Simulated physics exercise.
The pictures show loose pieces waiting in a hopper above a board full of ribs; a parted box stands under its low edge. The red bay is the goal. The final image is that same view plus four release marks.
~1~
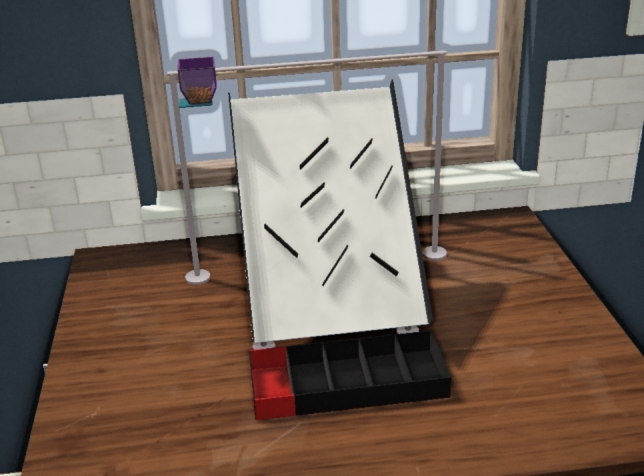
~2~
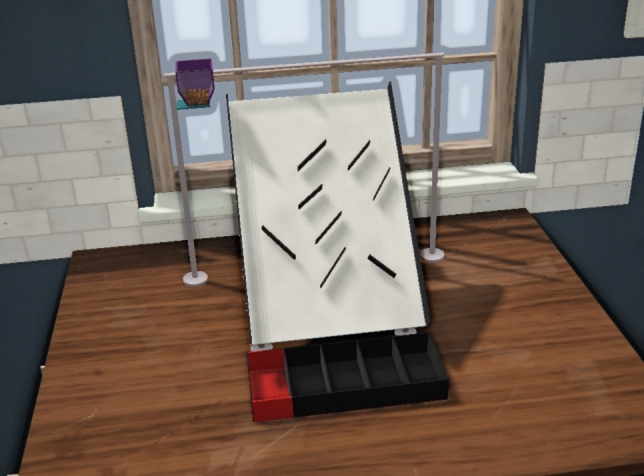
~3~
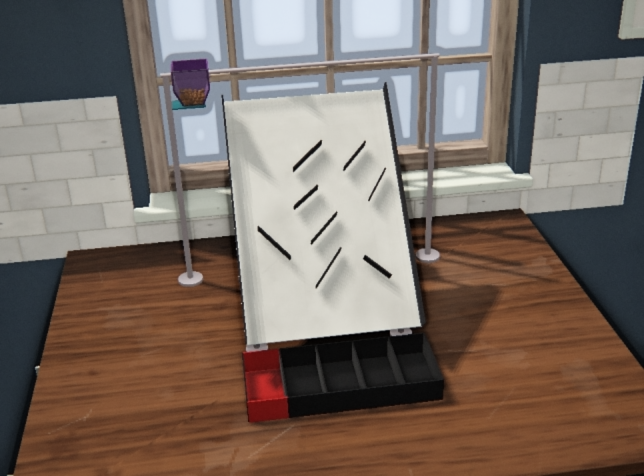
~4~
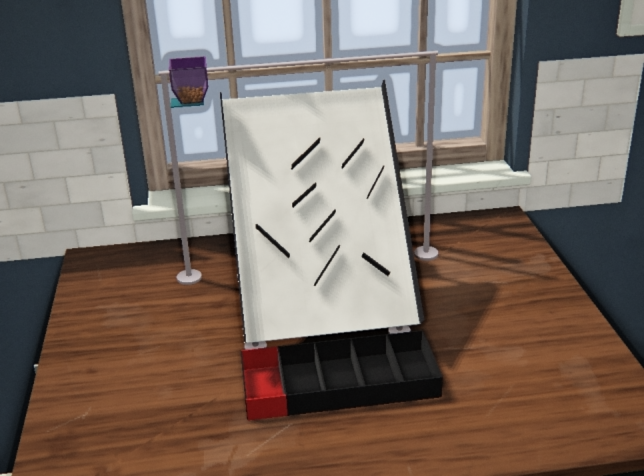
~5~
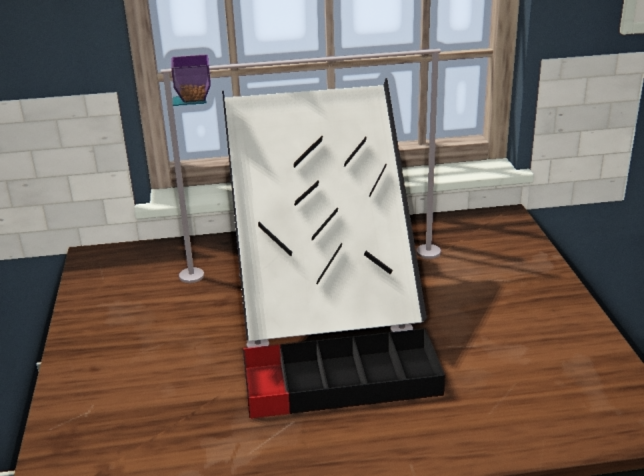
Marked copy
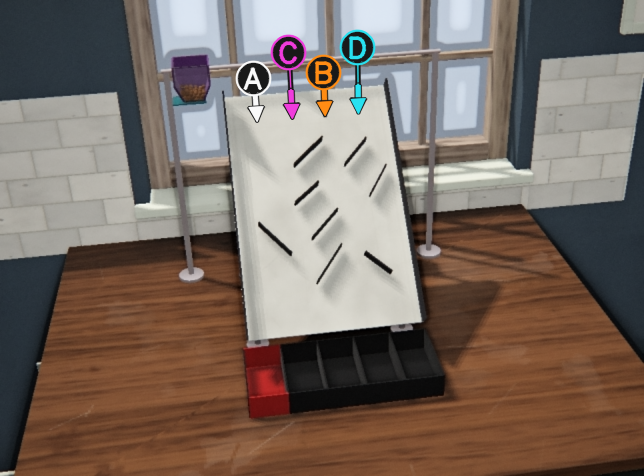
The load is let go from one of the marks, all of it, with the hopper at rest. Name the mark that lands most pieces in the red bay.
A beats the others.
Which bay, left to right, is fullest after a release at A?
The second.
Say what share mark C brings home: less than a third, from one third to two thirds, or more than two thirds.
It is less than a third.
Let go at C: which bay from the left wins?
The second from the left.
On the marked copy, mark A meets the board at (256, 116); mark B meets the board at (324, 110); mark C meets the board at (292, 113); mark D meets the board at (358, 108).
Choosing A, roughly a third in the red bay, roughly half in other bays, about a tenth outside the box.
Choosing B, about a tenth in the red bay, the larger part in other bays, just a few outside the box.
Choosing C, roughly a quarter in the red bay, the larger part in other bays.
Choosing D, about a tenth in the red bay, the larger part in other bays, just a few outside the box.
